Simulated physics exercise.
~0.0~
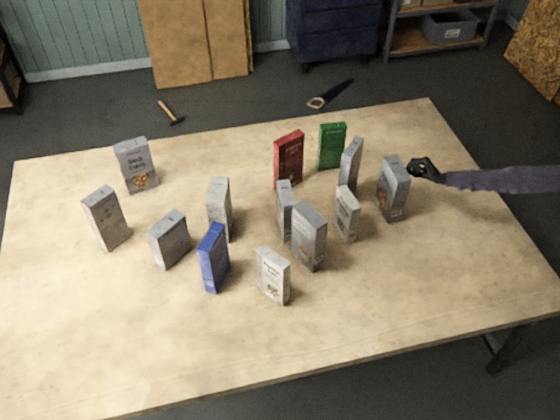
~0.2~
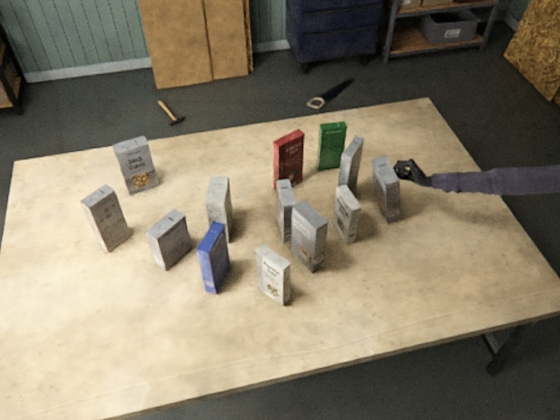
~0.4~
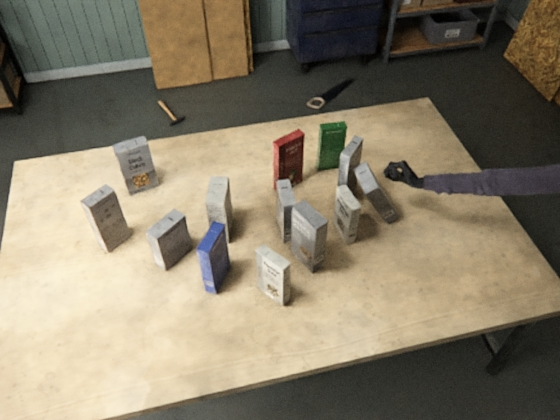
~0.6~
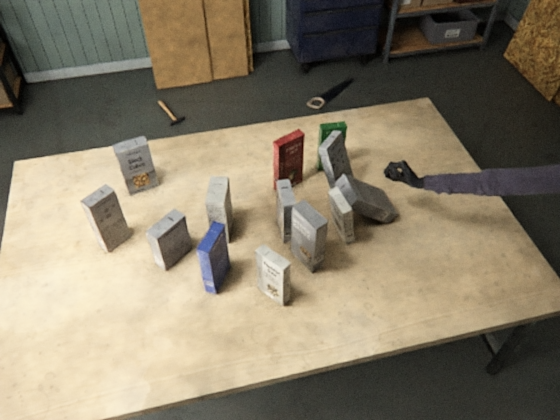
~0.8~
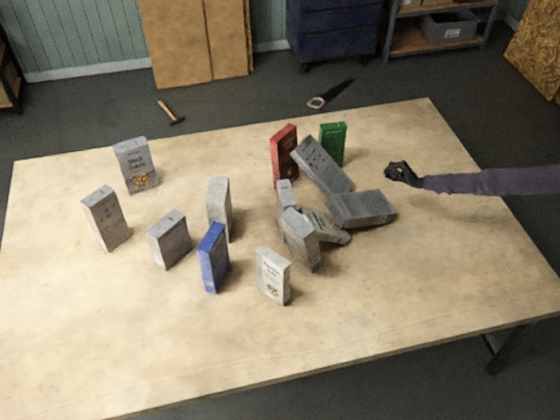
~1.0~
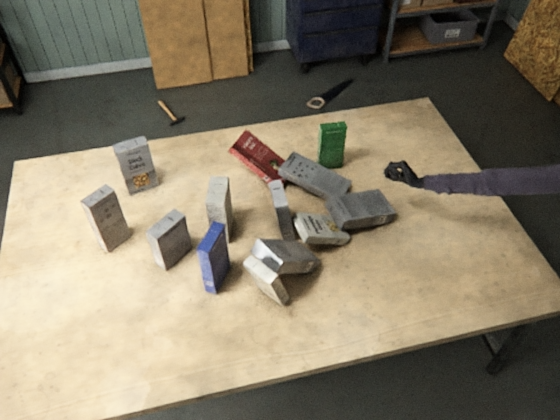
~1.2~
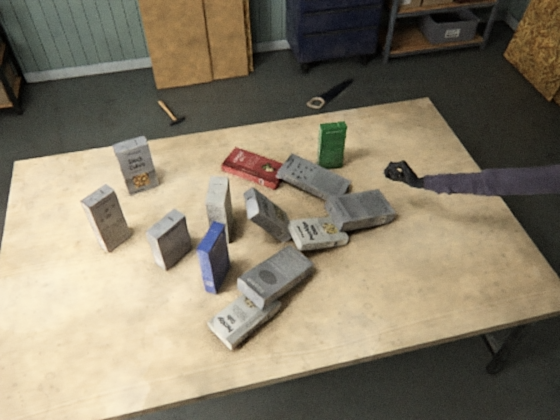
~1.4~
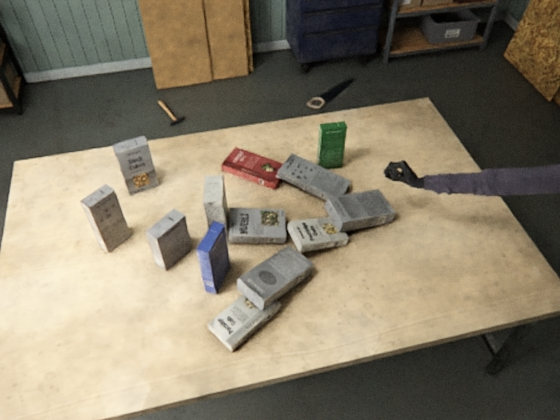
The clip opens on a wooden table where grey cereal boxes stand scattered at odd angles, along with one red, one green and one blue. A gloved hand reaching in from the right tips the nearest grey box leftward, then stays still. That box falls against its neighbours, and they lean and drop in turn toward the middle. The red box tilts left and lands flat, while more grey boxes tumble toward the front and centre. At the end, a jumble of fallen boxes lies across the middle, with the green, the blue and several grey boxes still upright.
